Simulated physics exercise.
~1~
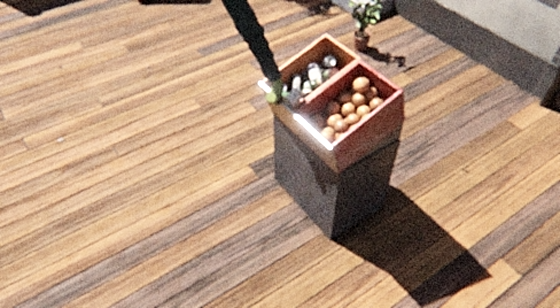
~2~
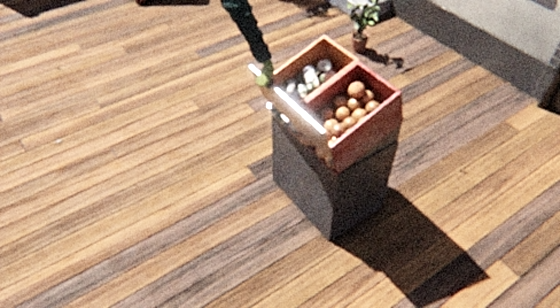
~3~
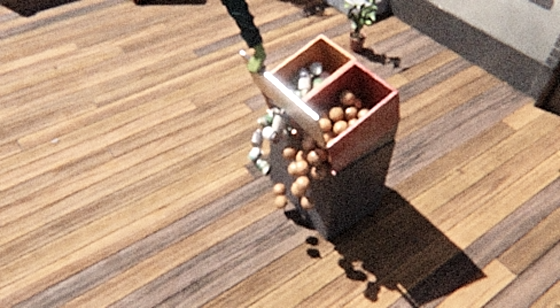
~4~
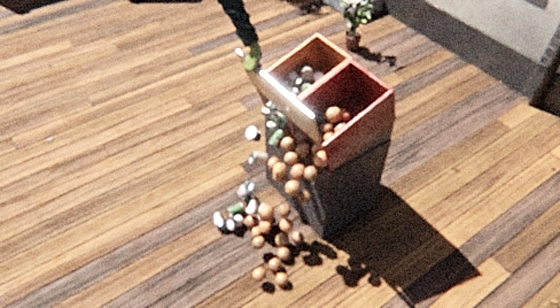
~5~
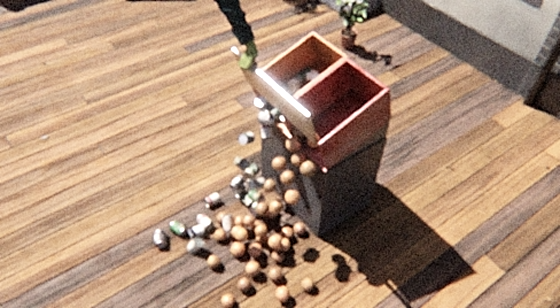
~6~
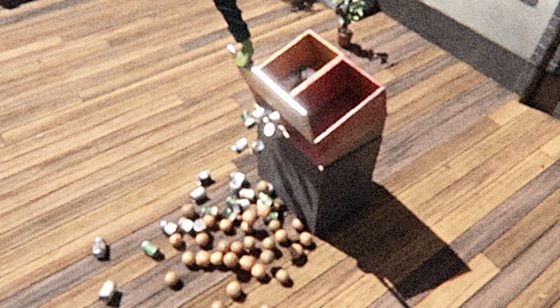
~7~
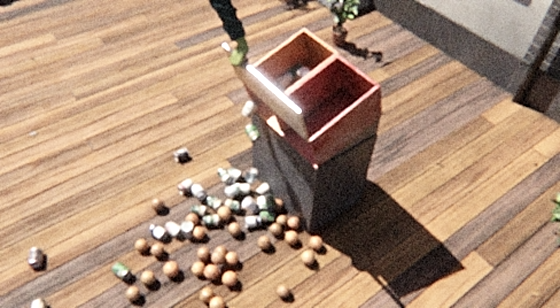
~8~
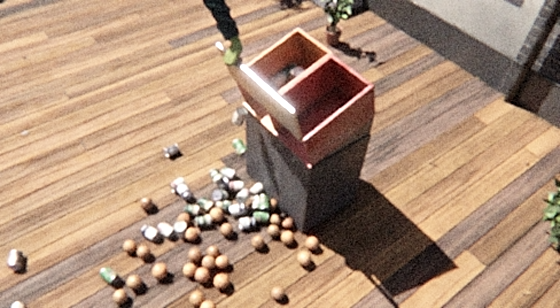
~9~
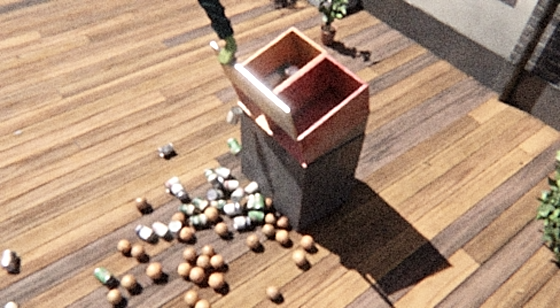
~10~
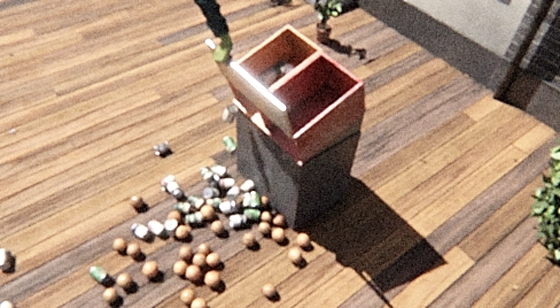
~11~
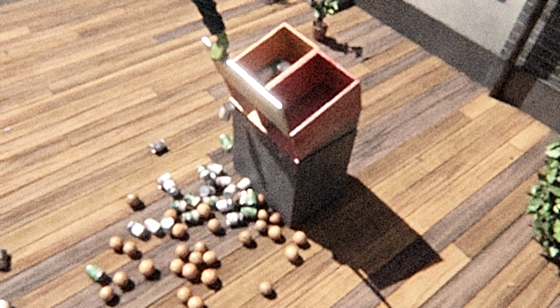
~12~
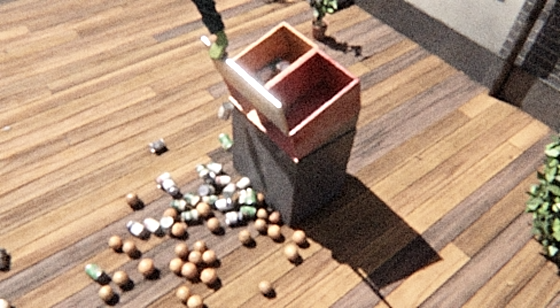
Brown balls and small tins spill from a raised two-part bin and settle across the planks.
